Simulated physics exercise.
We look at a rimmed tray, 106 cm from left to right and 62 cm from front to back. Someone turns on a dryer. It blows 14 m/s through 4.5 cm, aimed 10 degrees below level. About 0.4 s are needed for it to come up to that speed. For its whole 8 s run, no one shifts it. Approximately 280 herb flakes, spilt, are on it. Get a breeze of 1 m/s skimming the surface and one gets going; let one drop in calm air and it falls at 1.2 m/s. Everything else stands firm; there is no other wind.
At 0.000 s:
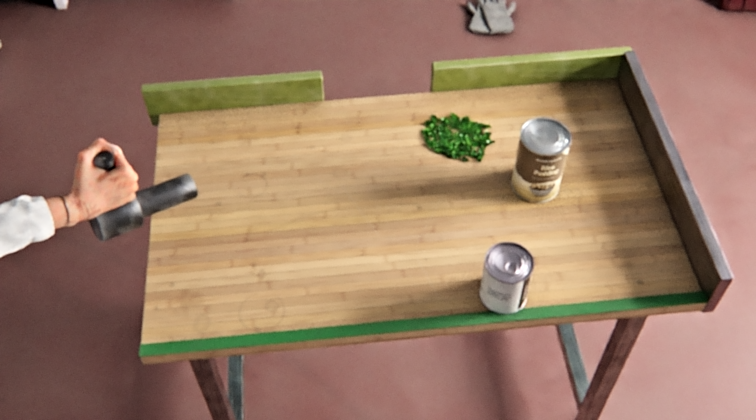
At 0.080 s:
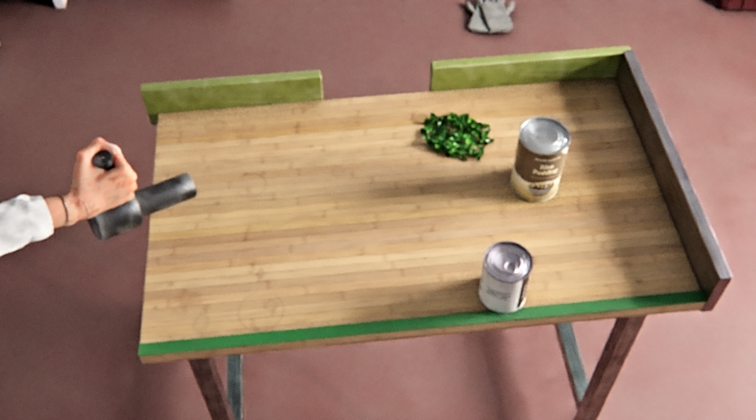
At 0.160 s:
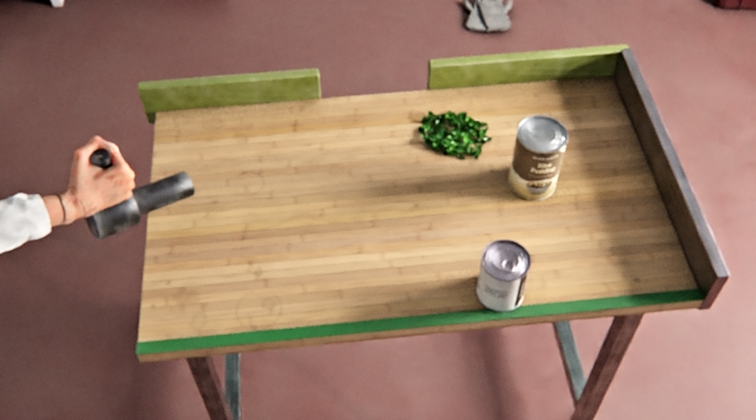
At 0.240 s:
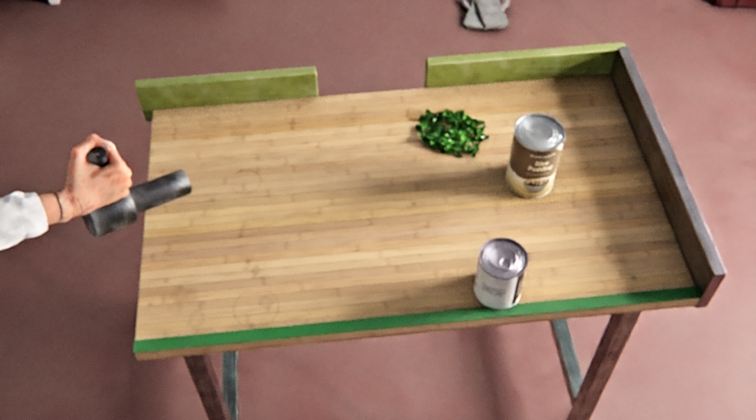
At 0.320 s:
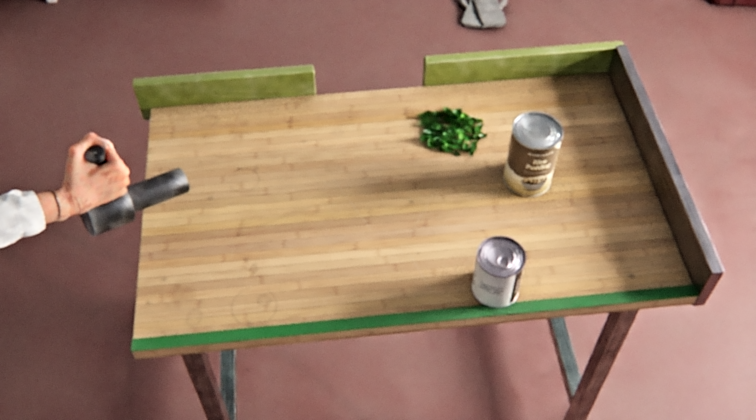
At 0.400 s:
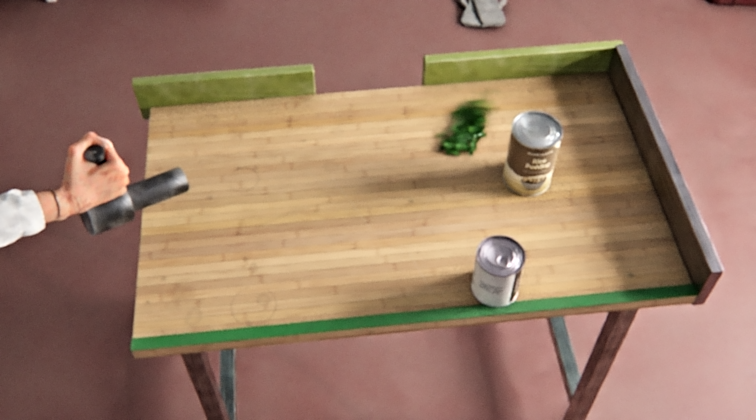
A rimmed wooden tray on legs, with green edges and a dark right side, stands on a reddish floor, seen from above at an angle. A hand holds a dark dryer at the left, green herb flakes lie near the back, and two tins stand toward the right. The view drifts very slightly while everything rests, then the flakes blur and shift right, bunching together.
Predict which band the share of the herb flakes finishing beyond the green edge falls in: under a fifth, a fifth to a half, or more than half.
Chances are it's the larger portion of them.
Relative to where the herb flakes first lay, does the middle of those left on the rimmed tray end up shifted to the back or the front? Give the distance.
Shift toward the near edge, approx. 45 cm.
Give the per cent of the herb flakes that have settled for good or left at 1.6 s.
The share is about 60 %.
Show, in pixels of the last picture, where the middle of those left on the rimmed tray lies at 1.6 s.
Roughly pixel (685, 278).
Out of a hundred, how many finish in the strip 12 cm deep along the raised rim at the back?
Roughly 0 per cent.
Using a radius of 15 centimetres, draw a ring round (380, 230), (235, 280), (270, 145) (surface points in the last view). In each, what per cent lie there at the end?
0 %, 0 %, 0 %.
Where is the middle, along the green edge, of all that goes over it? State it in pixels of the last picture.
Roughly at pixel (675, 298).
After 1.6 s the count stands so, 60 % are over the green edge; the middle of those still in play is near (685, 278).
After 2.6 s the count stands so, 75 % are over the green edge; the middle of those still in play is near (671, 281).
After 4.4 s the count stands so, 80 % are over the green edge; the middle of those still in play is near (667, 281).
After 8.0 s, at the end, 83 % are over the green edge; the middle of those still in play is near (663, 278).
